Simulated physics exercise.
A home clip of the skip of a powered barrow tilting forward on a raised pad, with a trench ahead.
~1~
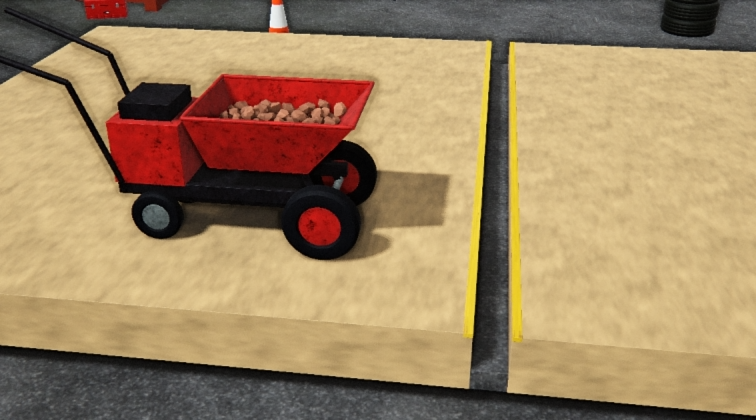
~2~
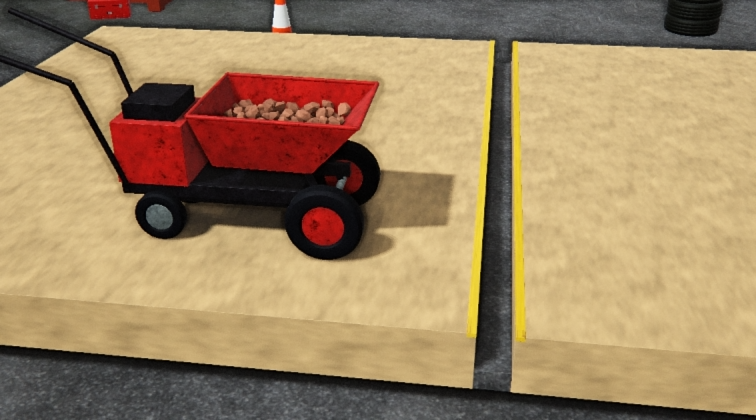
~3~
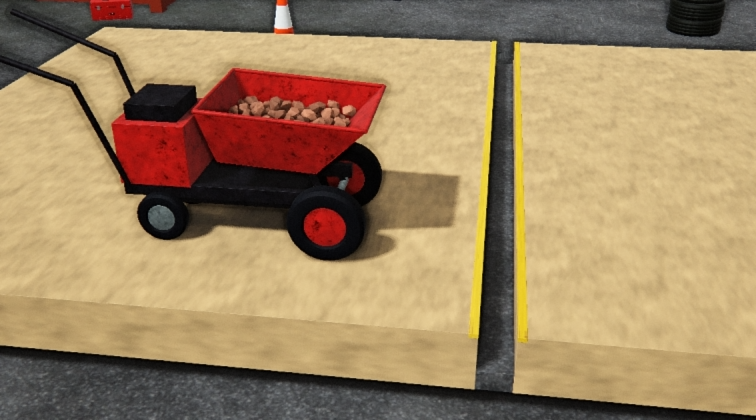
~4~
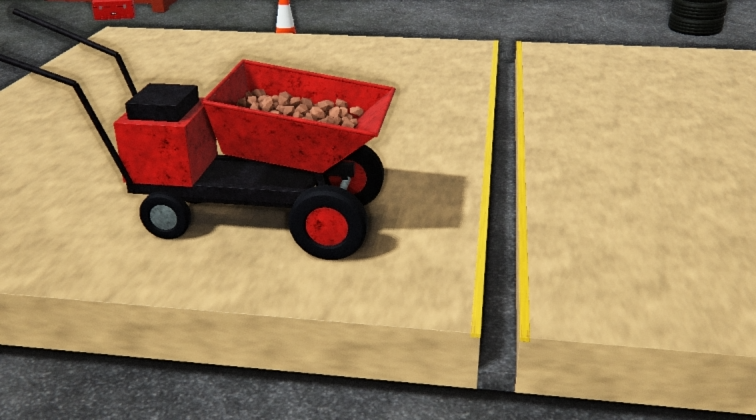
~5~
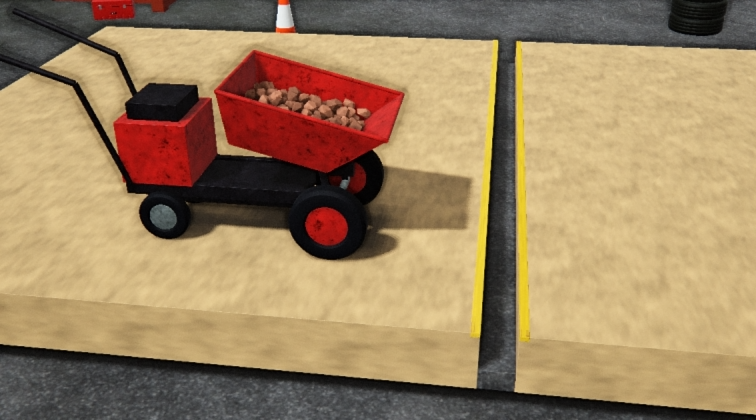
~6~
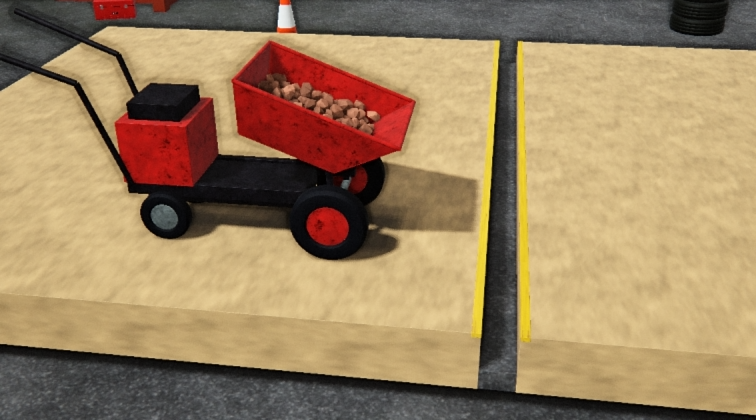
On a raised sandy pad beside a narrow trench, the red skip of a powered barrow tilting forward with its rubble load.
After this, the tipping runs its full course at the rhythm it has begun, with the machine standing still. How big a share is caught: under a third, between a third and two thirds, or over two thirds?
Between the edges lies from one third to two thirds of the load.
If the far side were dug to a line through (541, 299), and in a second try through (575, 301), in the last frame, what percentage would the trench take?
In turn 60 and 60 in a hundred.
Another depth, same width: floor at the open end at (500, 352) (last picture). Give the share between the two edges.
Roughly 40 in a hundred.
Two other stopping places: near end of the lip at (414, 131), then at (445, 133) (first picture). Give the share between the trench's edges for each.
First some 50, then 0 per cent.
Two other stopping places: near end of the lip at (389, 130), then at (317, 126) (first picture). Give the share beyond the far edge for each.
In turn 10 and 0 in a hundred.
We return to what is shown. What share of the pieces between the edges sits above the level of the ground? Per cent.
Close to 0 per cent.
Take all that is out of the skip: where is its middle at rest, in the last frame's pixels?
Around (495, 253).
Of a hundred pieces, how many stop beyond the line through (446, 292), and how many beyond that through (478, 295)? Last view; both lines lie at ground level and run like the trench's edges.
Near 80 % and 60 %.
Soon after the last picture, skip tipped steeply; all in the skip.
A little later, skip tipped right over; about half in the skip; about a quarter short of the trench; a small part in or heaped over the trench; a stray few beyond it; a stray few falling.
Later still, skip tipped right over; a small part in the skip; about a quarter short of the trench; about half in or heaped over the trench; a small part beyond it.
At rest, skip tipped right over; a small part in the skip; about a quarter short of the trench; about half in or heaped over the trench; a small part beyond it.
